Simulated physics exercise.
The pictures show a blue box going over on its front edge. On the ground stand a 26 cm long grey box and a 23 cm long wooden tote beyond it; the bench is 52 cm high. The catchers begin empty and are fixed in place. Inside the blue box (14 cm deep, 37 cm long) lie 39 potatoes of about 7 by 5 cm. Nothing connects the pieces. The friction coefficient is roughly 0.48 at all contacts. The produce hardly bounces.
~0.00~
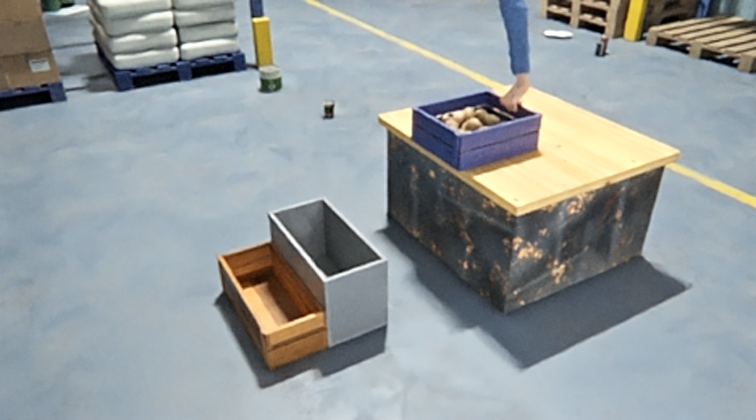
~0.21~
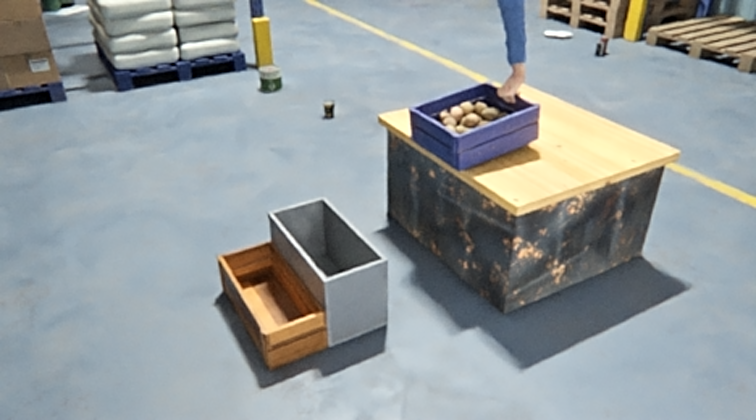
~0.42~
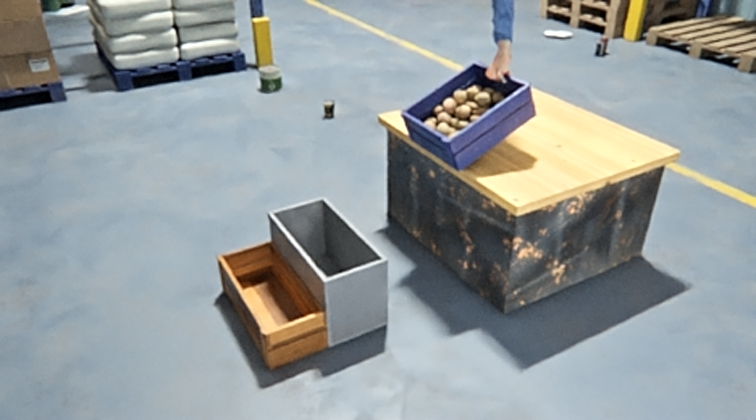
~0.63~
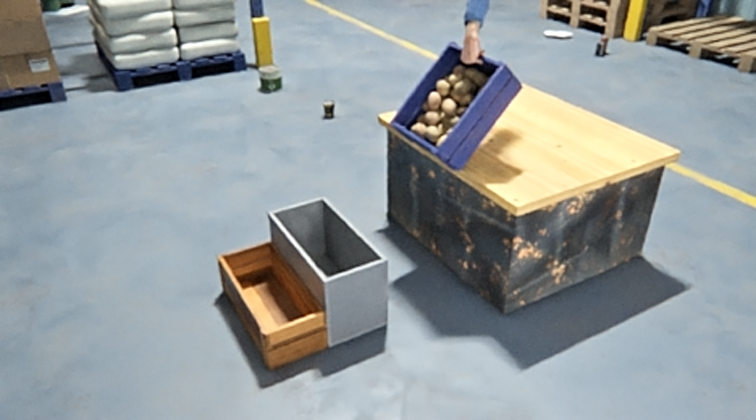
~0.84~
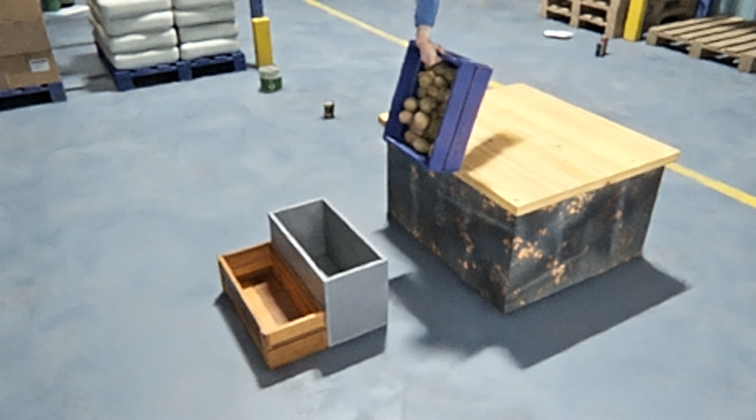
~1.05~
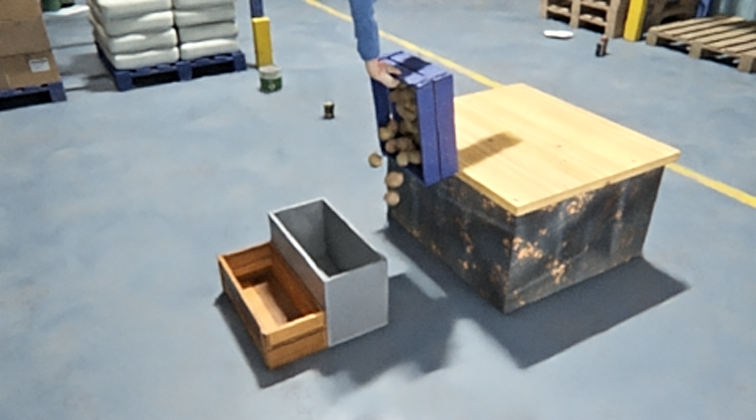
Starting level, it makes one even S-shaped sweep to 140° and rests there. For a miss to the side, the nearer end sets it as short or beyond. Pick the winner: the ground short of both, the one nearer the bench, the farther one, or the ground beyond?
The largest share lands on the ground, in front of the two.
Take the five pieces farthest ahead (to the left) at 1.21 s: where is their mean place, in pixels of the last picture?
(371, 259).
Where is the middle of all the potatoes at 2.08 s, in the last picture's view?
Around (394, 270).
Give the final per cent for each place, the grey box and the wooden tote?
Shares, in order: About 10 percent and 0 percent.
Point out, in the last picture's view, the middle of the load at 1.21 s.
Estimated centre in the last picture: (399, 157).
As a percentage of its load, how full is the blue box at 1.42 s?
Around 10 per cent of the load.
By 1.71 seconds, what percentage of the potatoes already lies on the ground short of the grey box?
90 %.
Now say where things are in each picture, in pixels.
In the first frame (we follow the rim corner now nearest the camera), blue box at (464, 134); grey box at (327, 280); tilt 0°; nothing out yet.
Blue box at (460, 135); tilt 6°, in the second frame.
Blue box at (450, 139); tilt 23°, in the third frame.
Blue box at (438, 150); tilt 46°, in the fourth frame.
Blue box at (428, 166); tilt 72°, in the fifth frame.
Blue box at (425, 183); grey box at (327, 280); tilt 98°; 3 out, the lowest potato at (392, 197), in the sixth frame.
After 1.21 s, tilt 115°; 32 still in the blue box, 2 on the ground short of the grey box and 5 in the air.
After 1.42 s, tilt 133°; 3 still in the blue box, 1 in the grey box, 9 on the ground short of the grey box and 26 in the air.
After 1.71 s, tilt 140°; 3 in the grey box, 35 on the ground short of the grey box and 1 in the air.
When it is over (at 2.08 s), 3 in the grey box and 36 on the ground short of the grey box.
